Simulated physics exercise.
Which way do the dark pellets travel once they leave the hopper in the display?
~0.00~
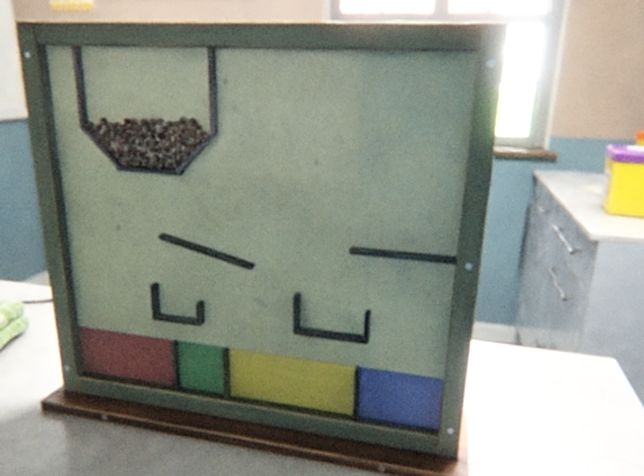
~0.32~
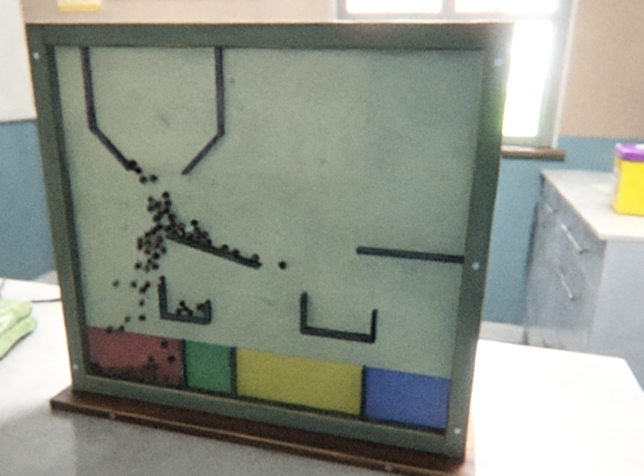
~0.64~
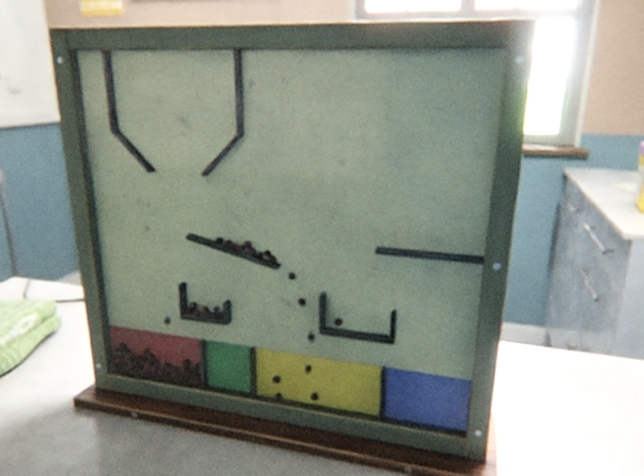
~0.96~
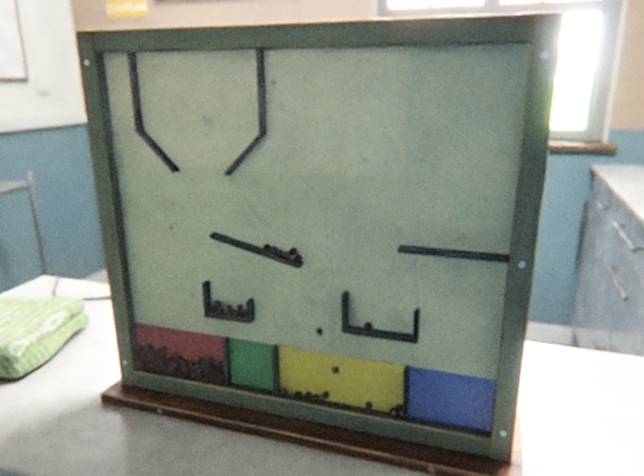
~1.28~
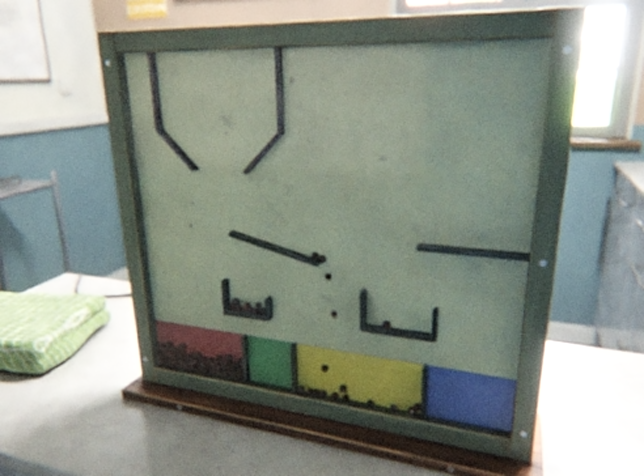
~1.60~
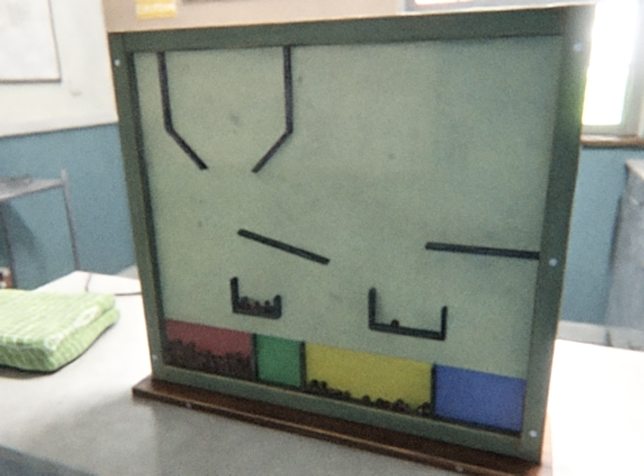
The dark pellets move down, falling past the ledges and cups toward the coloured bins at the bottom.
